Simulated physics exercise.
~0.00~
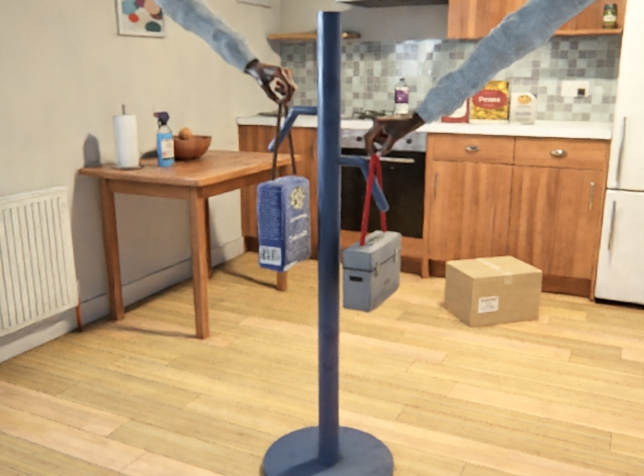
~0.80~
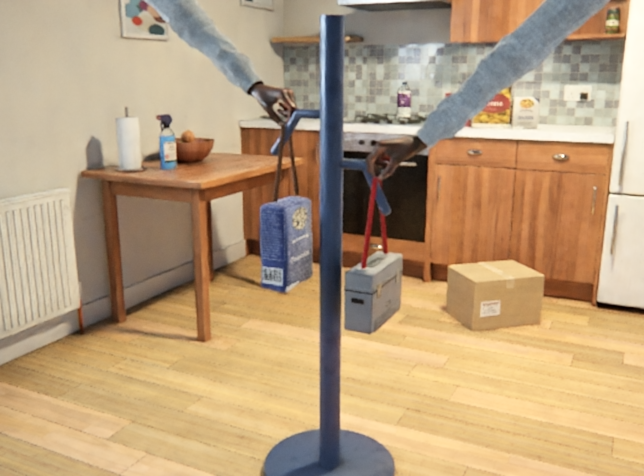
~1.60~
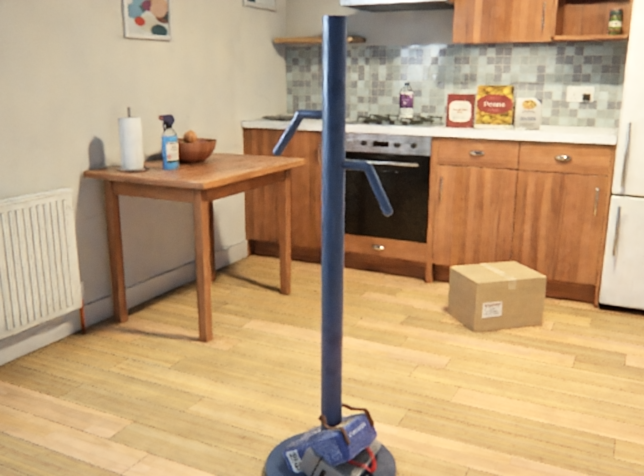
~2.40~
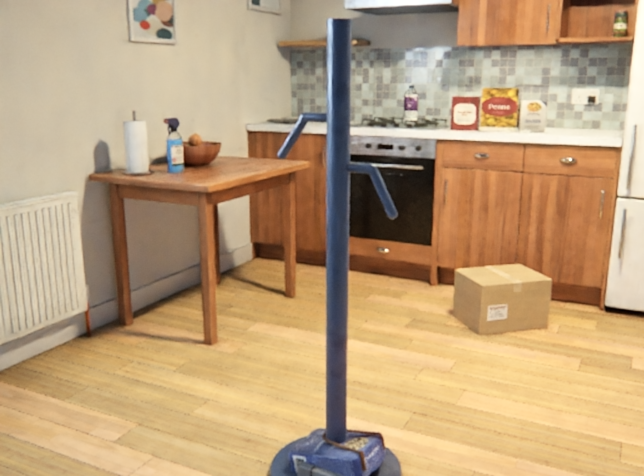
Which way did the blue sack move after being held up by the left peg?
The blue sack moved down, ending at the foot of the stand.
